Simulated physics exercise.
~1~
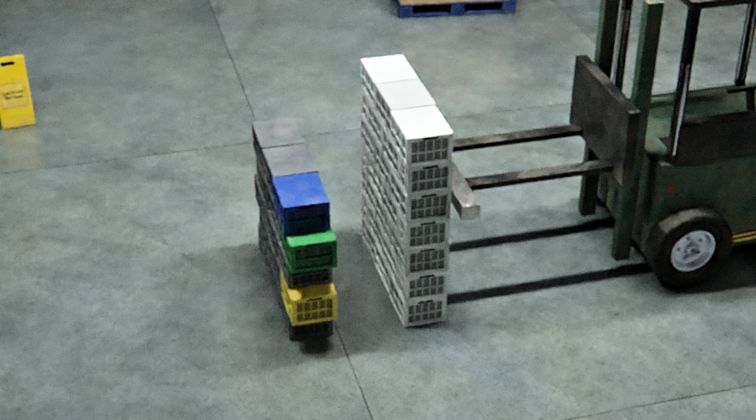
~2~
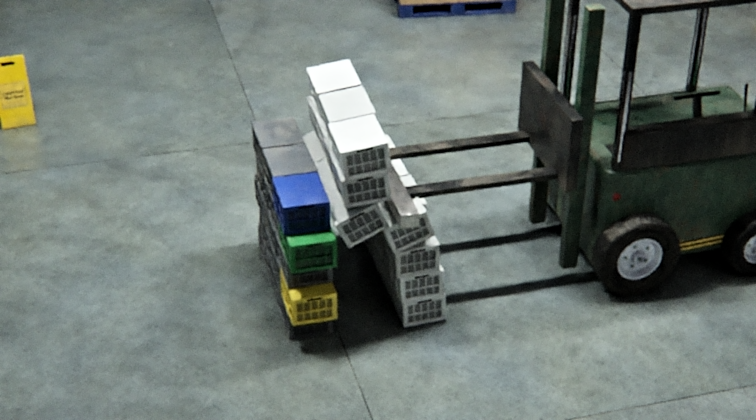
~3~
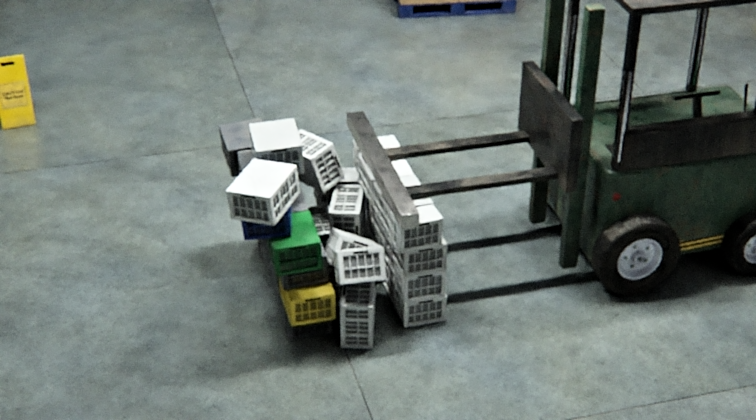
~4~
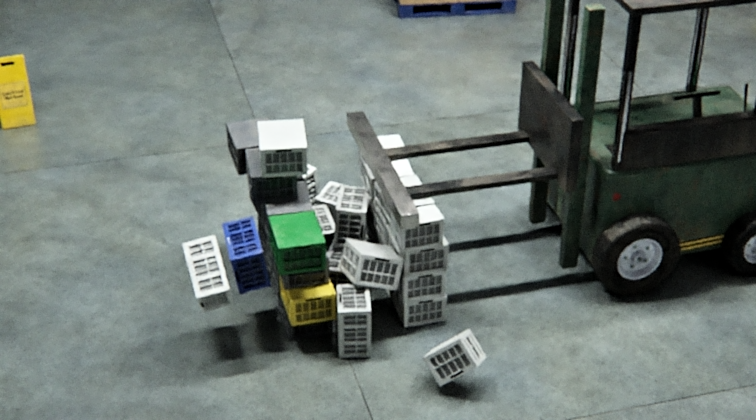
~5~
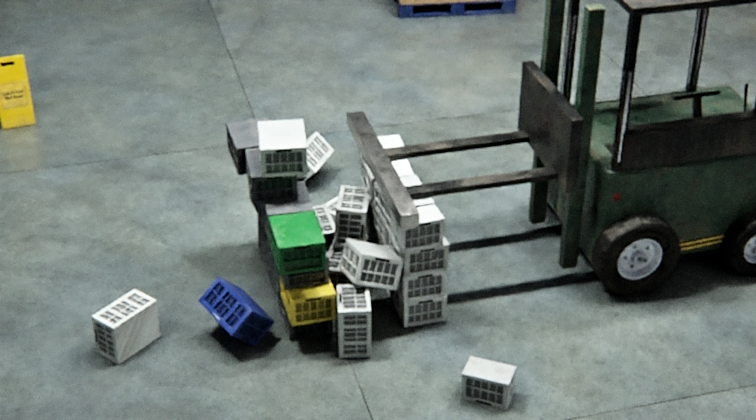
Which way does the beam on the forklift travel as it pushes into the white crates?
The beam travels to the left, carried by the forklift coming in from the right.
